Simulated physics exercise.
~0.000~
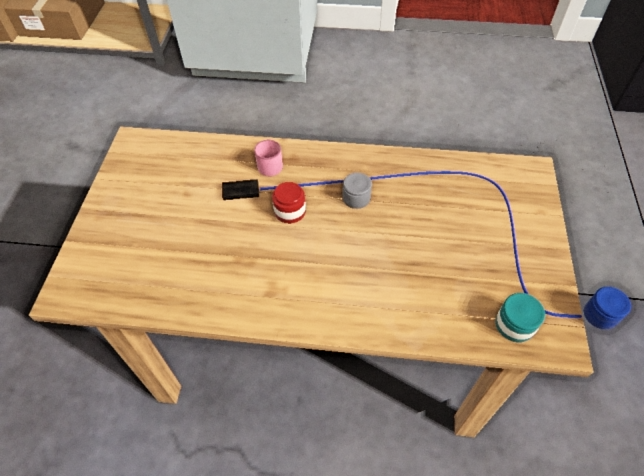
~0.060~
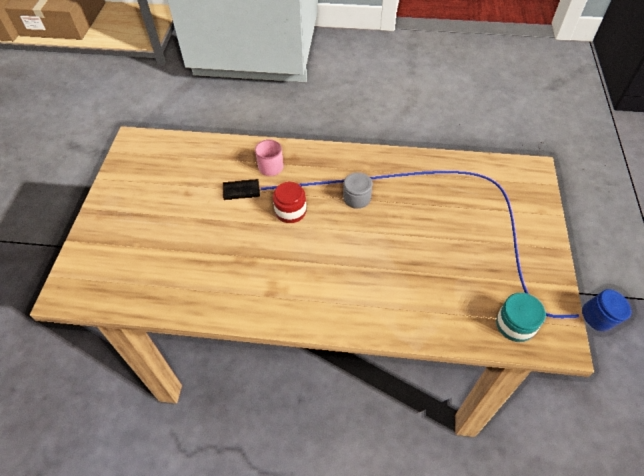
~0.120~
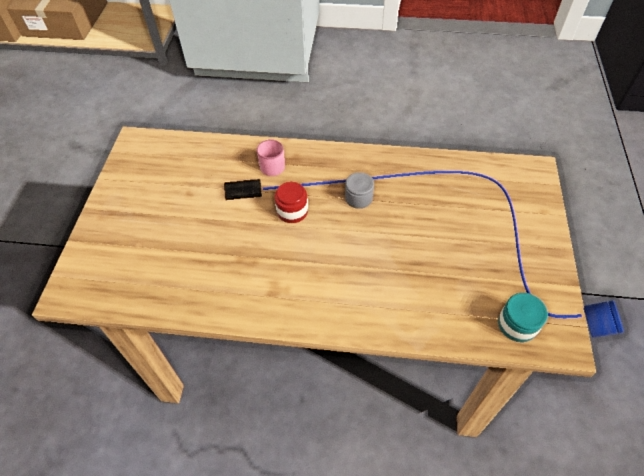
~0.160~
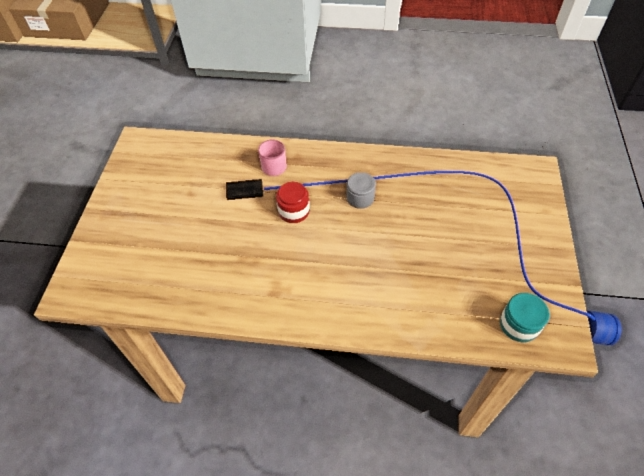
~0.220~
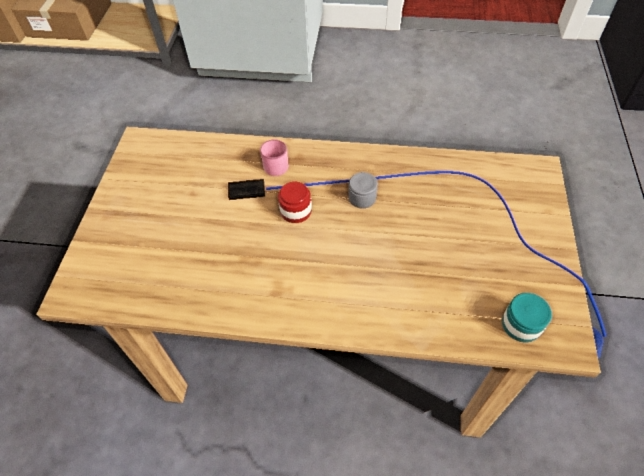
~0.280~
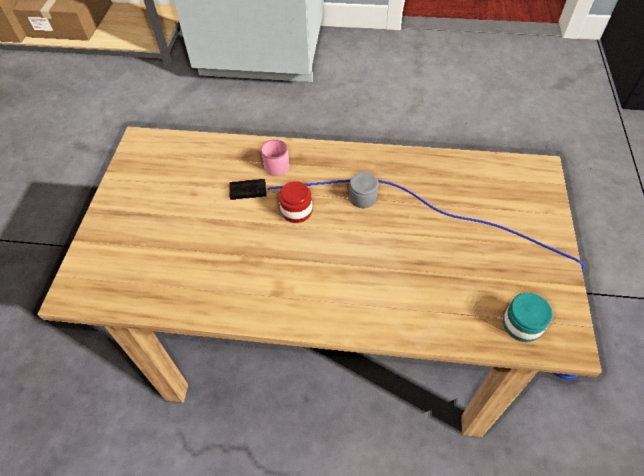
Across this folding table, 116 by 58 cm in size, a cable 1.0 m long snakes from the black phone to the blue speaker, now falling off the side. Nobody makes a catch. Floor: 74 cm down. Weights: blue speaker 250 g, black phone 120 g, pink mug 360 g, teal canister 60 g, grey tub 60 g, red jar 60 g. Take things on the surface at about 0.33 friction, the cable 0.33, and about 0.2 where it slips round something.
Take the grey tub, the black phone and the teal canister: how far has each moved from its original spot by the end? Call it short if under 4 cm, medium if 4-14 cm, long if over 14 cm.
Grey tub: Long; black phone: Long; teal canister: Short.
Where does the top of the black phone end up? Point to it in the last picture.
Check near (552, 208) - that's where it comes to rest.
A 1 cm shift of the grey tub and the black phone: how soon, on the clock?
Grey tub: 0.32 s; black phone: 0.32 s.
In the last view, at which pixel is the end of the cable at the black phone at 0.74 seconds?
Near (487, 204).
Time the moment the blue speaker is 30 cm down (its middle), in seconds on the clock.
It gets there at roughly 0.30 s.
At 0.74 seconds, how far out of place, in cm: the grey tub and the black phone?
Measured: Grey tub at 30 cm, black phone at 50 cm.
By 0.5 s, the cable's tail end at (371, 200); black phone 27 cm off its start, grey tub 23 cm off its start, blue speaker over the edge.
By 0.7 s, the cable's tail end at (487, 204); black phone 53 cm off its start, grey tub 32 cm off its start, blue speaker over the edge.
By 1.0 s, the cable's tail end at (552, 205); black phone 69 cm off its start at (535, 207), grey tub 32 cm off its start at (333, 300), blue speaker over the edge.
By 1.2 s, the cable's tail end at (569, 208); black phone 73 cm off its start, grey tub 32 cm off its start, blue speaker over the edge.
By 2.4 s, the cable's tail end at (569, 208); black phone 73 cm off its start at (552, 208), grey tub 32 cm off its start at (333, 299), teal canister 0 cm off its start at (532, 310), blue speaker over the edge.
